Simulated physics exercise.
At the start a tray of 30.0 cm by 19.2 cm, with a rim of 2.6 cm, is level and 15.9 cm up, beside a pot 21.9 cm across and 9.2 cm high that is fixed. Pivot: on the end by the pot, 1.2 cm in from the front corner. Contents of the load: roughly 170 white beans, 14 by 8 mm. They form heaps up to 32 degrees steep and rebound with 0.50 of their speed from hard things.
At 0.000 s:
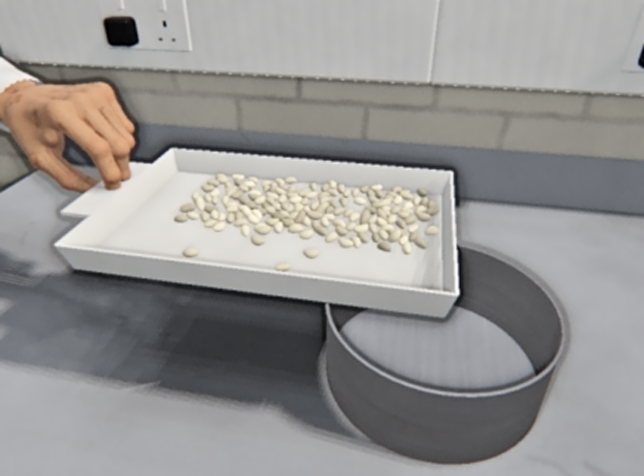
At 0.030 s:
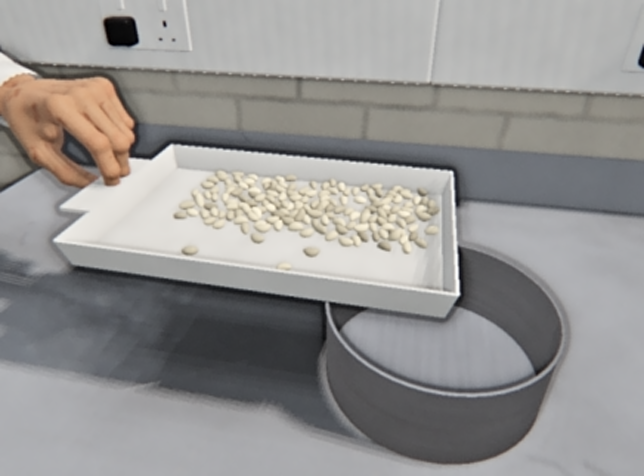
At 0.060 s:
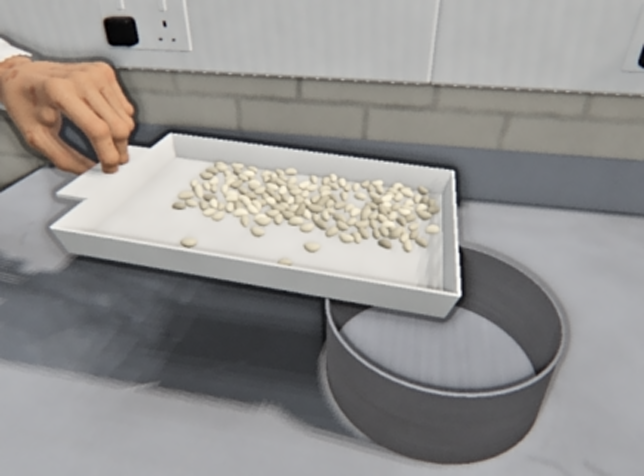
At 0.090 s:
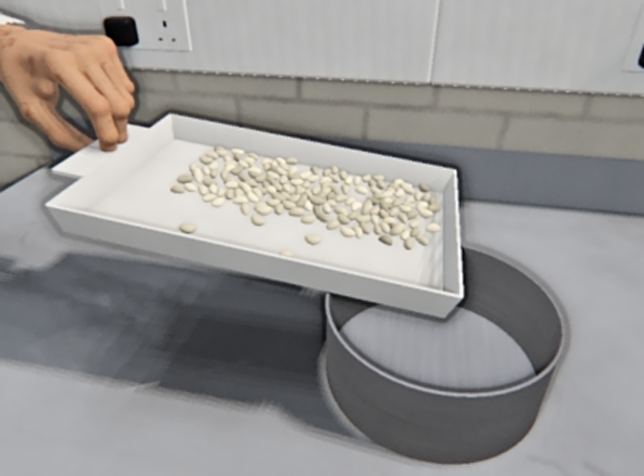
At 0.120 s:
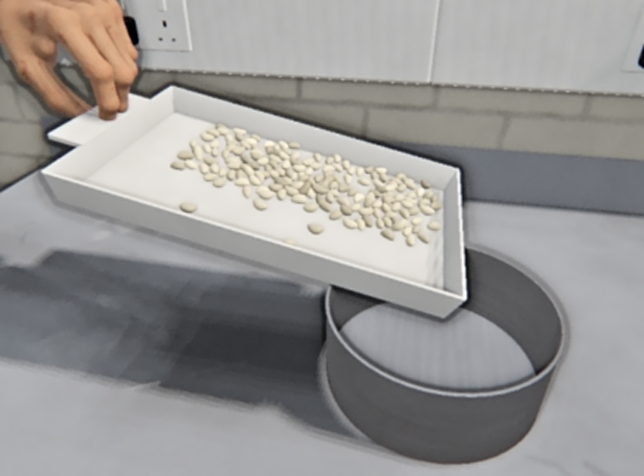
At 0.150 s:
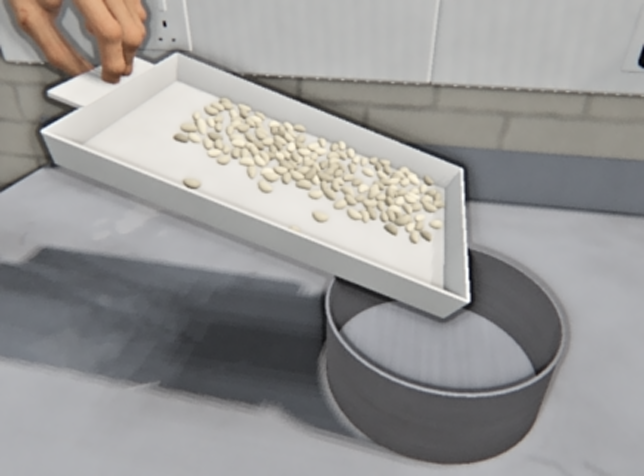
A hand at the upper left grips the tab of a white tray above a grey worktop, seen from slightly above, with pale brickwork and a wall socket behind. Many whitish beans lie scattered across the tray, whose right end sits over a round, open grey pot. The hand rises, slowly then faster, tilting the tray down toward the right, while the camera stays still.
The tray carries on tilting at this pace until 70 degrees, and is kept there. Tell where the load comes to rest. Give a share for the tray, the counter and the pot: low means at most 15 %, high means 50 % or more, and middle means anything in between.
Shares: Tray middle, counter middle, pot middle.
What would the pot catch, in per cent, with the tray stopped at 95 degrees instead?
Result: Close to 60 %.
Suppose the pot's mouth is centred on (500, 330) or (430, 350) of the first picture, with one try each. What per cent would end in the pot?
Around 65 per cent, then around 25 per cent.
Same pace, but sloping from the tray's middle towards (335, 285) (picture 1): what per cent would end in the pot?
Near 0 percent, give or take.
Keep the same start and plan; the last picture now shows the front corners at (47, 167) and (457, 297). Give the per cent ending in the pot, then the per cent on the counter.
Per cent by place - pot 5, counter 80.
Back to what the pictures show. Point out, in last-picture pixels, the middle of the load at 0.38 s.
Roughly pixel (435, 147).
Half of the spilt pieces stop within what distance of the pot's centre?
Distance: Roughly 38 cm.
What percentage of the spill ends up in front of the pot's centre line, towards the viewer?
Near 50 in a hundred.
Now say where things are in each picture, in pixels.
Tray tilt 0 degrees, front corners at (66, 242) and (449, 288); middle of the pieces at (306, 211); pot at (441, 303), in the first frame.
Tray tilt 1 degrees, front corners at (65, 237) and (449, 289); middle of the pieces at (306, 209), in the second frame.
Tray tilt 3 degrees, front corners at (62, 224) and (451, 289), lowest corner right front; middle of the pieces at (306, 204), in the third frame.
Tray tilt 7 degrees, front corners at (58, 202) and (453, 290), lowest corner right front; middle of the pieces at (308, 195), in the fourth frame.
Tray tilt 13 degrees, front corners at (55, 170) and (457, 291), lowest corner right front; middle of the pieces at (310, 182), in the fifth frame.
Tray tilt 19 degrees, front corners at (55, 131) and (461, 293), lowest corner right front; middle of the pieces at (315, 168); pot at (441, 303). Its pace works out near 210 degrees a second, in the sixth frame.
After 0.29 s, tilt 49 degrees; the tray holds 100 %, the pot 0 %.
After 0.38 s, tilt 66 degrees; the tray holds 100 %, the pot 0 %.
Then, at 0.60 s, tilt 70 degrees; the tray holds 35 %, the pot 35 %.
At rest (2.2 s), tray 30 %, counter 25 %, pot 40 %.
